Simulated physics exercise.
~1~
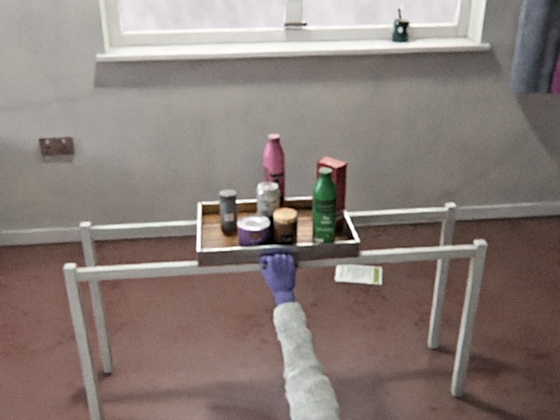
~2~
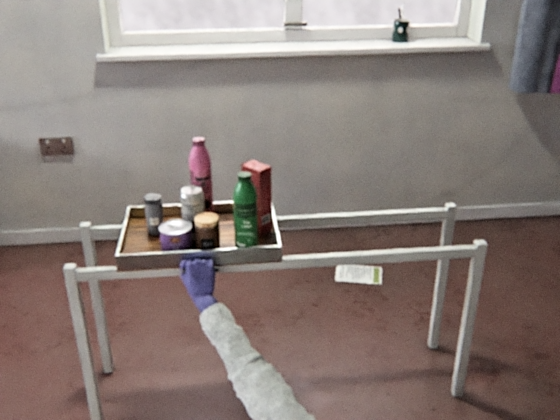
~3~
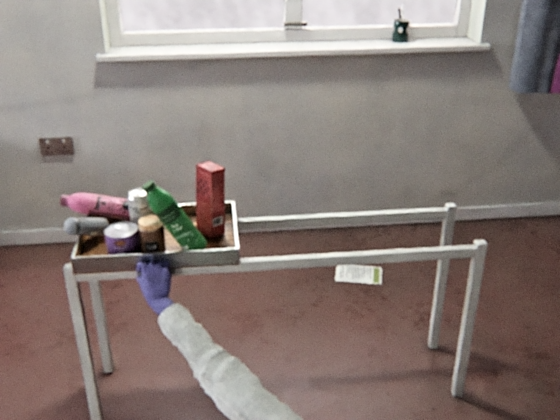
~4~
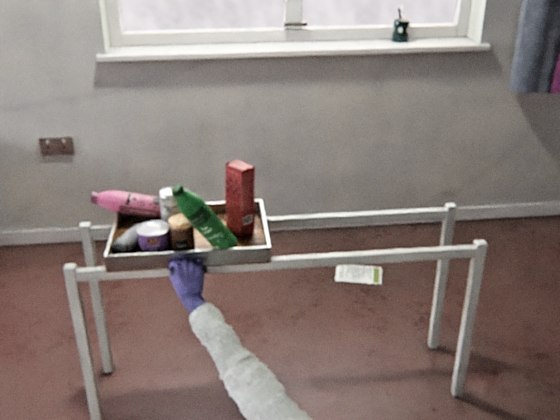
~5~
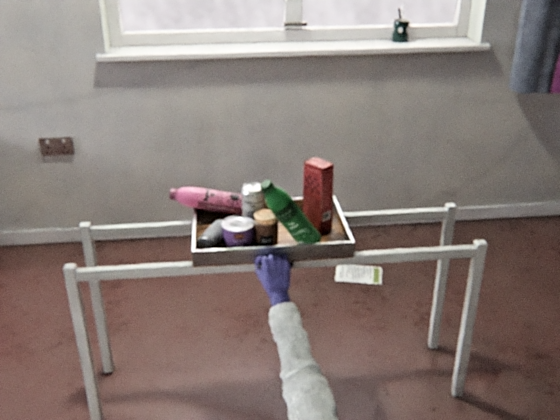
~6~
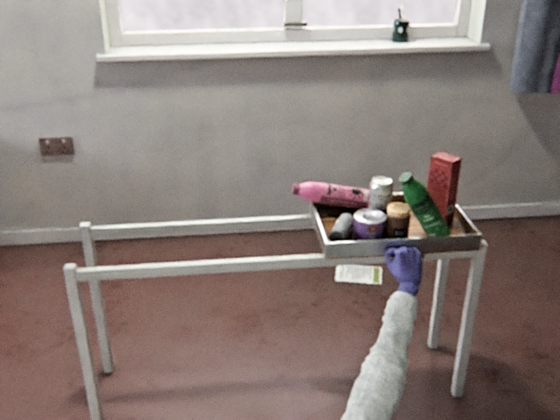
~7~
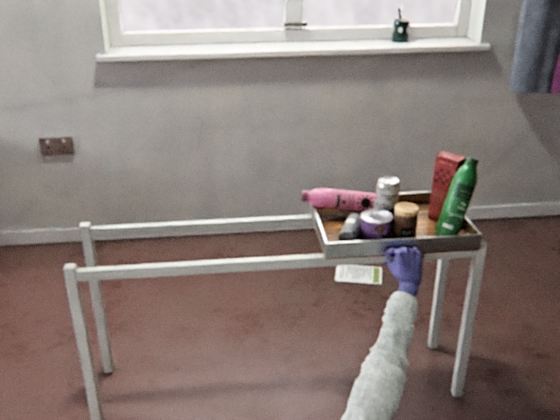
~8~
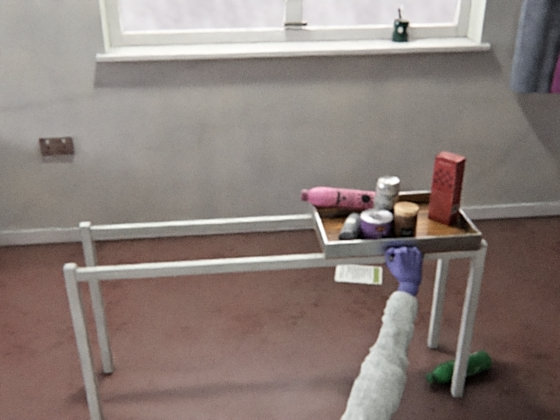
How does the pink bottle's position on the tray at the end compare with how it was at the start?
At the start the pink bottle stands upright on the tray, and by the end it is lying on its side there.
